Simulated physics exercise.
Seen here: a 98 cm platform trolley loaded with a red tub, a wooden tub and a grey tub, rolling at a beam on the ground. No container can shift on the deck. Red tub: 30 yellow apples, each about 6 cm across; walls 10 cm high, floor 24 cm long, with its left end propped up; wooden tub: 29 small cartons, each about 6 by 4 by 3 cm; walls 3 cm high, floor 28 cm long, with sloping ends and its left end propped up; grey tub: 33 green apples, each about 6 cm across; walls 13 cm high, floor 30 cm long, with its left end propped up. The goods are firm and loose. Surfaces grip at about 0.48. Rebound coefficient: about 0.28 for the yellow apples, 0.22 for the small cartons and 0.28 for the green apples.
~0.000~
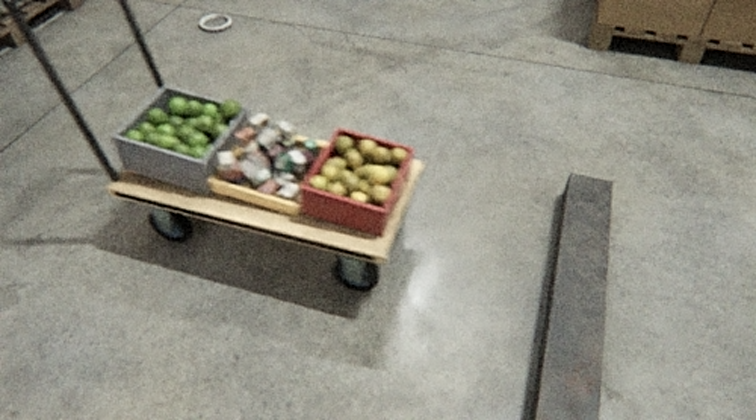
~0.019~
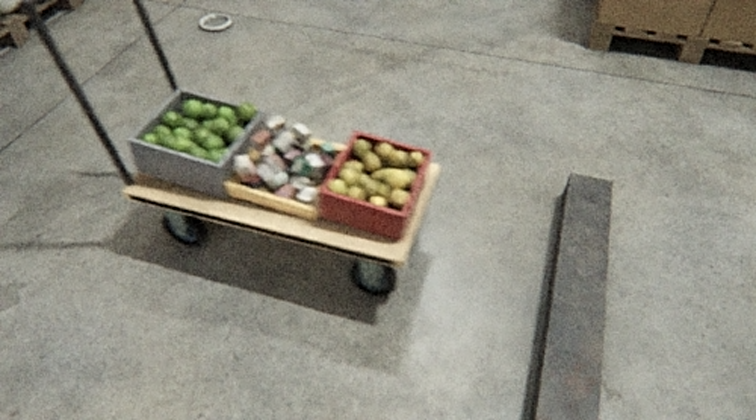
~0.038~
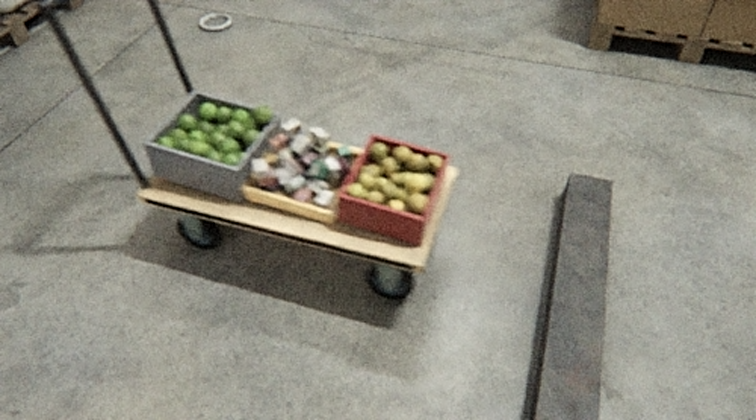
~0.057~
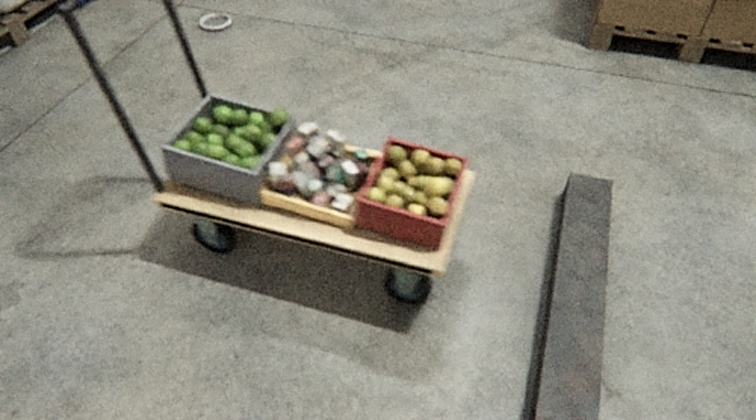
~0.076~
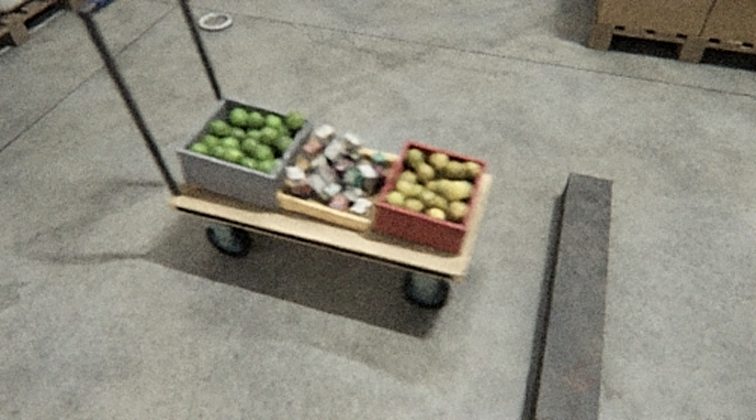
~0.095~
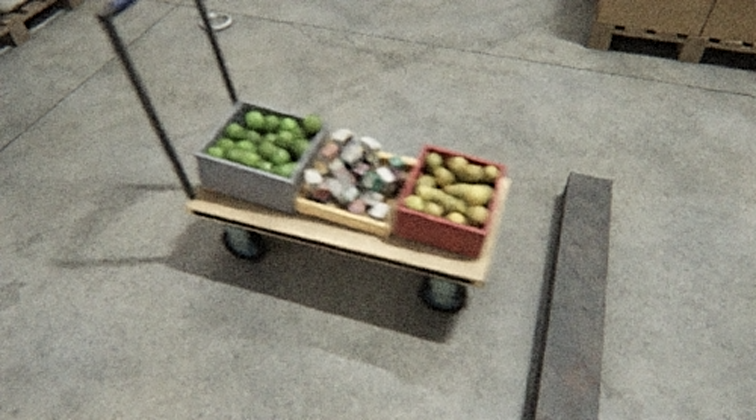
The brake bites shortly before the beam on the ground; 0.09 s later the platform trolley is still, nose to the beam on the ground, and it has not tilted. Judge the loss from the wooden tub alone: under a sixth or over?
The wooden tub loses more than one in six of its small cartons.
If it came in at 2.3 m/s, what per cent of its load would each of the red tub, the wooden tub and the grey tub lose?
Then red tub 0, wooden tub 20, grey tub 0 per cent.
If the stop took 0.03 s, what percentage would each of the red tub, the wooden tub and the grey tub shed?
In that case red tub 10, wooden tub 20, grey tub 10 per cent.
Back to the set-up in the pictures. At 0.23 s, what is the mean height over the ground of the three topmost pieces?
About 46 cm.
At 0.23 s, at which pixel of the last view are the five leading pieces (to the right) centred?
Near (573, 214).
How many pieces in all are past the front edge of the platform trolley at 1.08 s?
Roughly 2.
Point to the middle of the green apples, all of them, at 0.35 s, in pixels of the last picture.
Around (351, 169).
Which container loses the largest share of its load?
The wooden tub.
After 0.13 s, the brake bites.
After 0.23 s, the red tub is down by 1 of 30, the wooden tub has all 29 and the grey tub is down by 1 of 33.
After 0.35 s, the red tub is down by 2 of 30, the wooden tub is down by 5 of 29 and the grey tub is down by 2 of 33.
After 0.58 s, the red tub is down by 2 of 30, the wooden tub is down by 8 of 29 and the grey tub is down by 2 of 33.
Outcome (at 1.08 s), the red tub is down by 2 of 30, the wooden tub is down by 8 of 29 and the grey tub is down by 2 of 33. Asked share, 8 of 29, 28 per cent.
